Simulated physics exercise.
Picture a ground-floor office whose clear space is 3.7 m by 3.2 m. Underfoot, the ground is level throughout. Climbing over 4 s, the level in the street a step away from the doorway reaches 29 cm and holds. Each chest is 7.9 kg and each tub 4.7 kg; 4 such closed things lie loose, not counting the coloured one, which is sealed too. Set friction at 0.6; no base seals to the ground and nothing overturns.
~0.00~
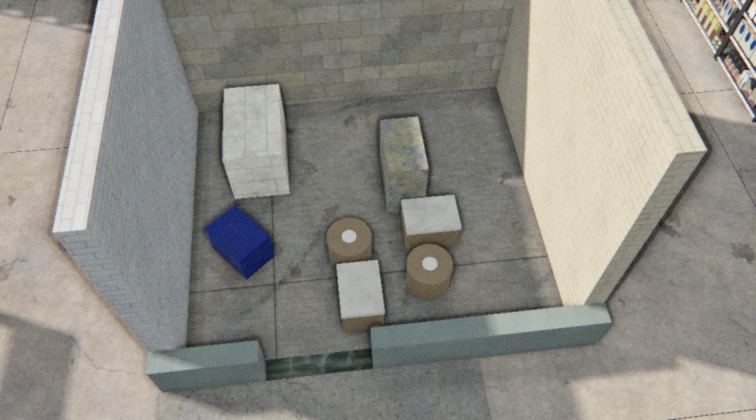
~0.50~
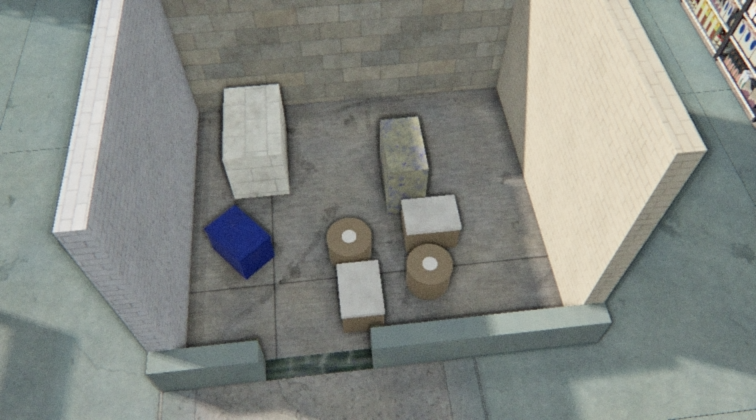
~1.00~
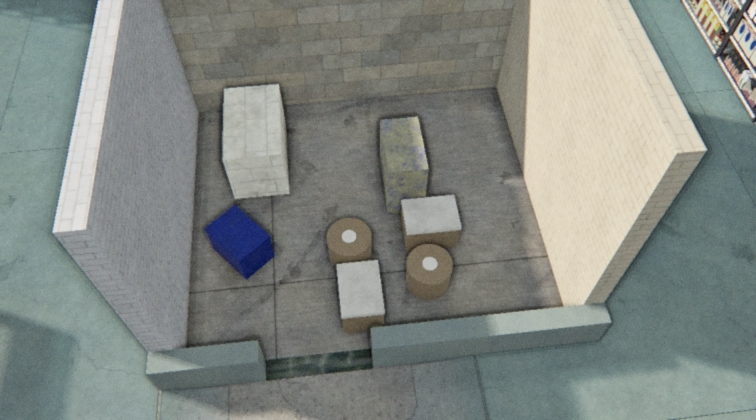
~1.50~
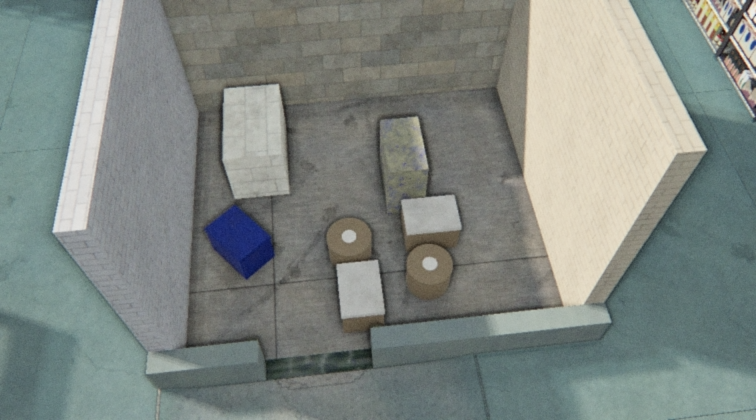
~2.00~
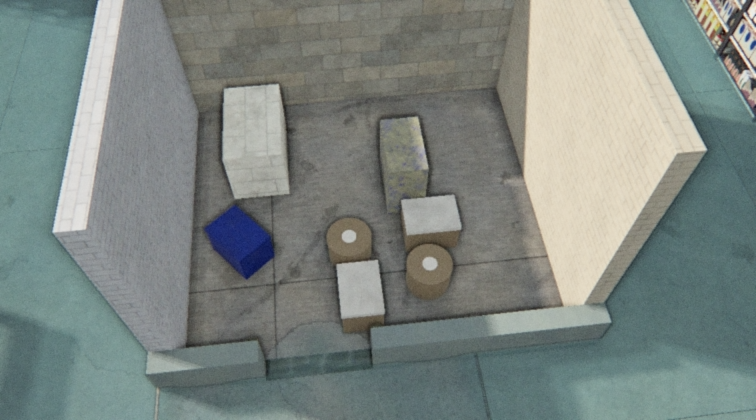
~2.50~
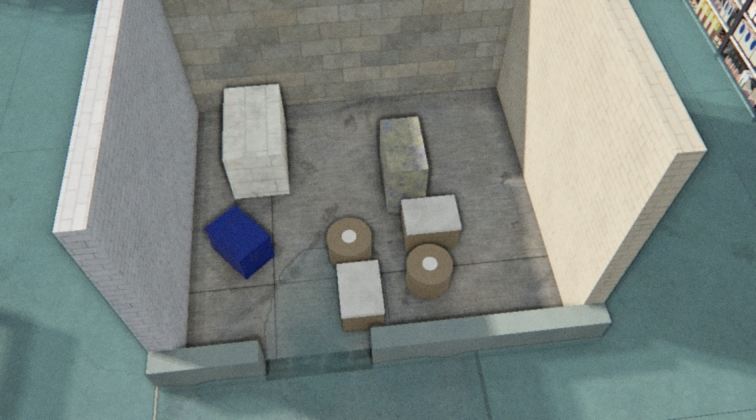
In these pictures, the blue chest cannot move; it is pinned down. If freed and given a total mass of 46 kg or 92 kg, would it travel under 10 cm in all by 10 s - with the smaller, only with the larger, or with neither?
Watching this, the lighter ballast does the job.
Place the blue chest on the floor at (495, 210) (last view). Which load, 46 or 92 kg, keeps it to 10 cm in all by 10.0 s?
Looking at the loads, both keep it.
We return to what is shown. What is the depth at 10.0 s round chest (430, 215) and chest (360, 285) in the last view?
First roughly 7 cm, second roughly 8 cm.
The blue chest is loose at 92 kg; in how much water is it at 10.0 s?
Depth: Approx. 16 cm.
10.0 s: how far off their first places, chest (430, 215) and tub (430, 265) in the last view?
The first is 60 cm from its start, the second 60 cm.
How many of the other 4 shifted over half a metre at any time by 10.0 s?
By my count, 4.
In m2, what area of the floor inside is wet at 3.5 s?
Roughly 3.5 m2 of it is wet.
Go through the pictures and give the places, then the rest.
The blue chest at (237, 232) rests on the ground; water covers 0.0 m2; 0 of 5 have shifted, in the first picture.
The blue chest at (237, 232) rests on the ground; 0.0 m2 under water; 0 of 5 have shifted, in the second picture.
The blue chest at (237, 232), on the bottom; 0.0 m2 under water; 0 of 5 have shifted, in the third picture.
The blue chest at (237, 232) rests on the ground; water covers 0.0 m2; 0 of 5 have shifted, in the fourth picture.
The blue chest at (237, 232), on the bottom; 0.2 m2 under water; 0 of 5 have shifted, in the fifth picture.
The blue chest at (237, 232), on the bottom; water covers 0.8 m2; 0 of 5 have shifted, in the sixth picture.
After 3.5 s the blue chest would be 0 cm from its start with 46 kg and 0 cm from its start with 92 kg; 4 cm of water round it then.
After 4.5 s the blue chest would be 0 cm from its start with 46 kg and 0 cm from its start with 92 kg; 6 cm of water round it then.
After 7.0 s the blue chest would be 0 cm from its start with 46 kg and 0 cm from its start with 92 kg; 10 cm of water round it then.
After 10.0 s the blue chest would be 0 cm from its start with 46 kg and 0 cm from its start with 92 kg; 16 cm of water round it then.
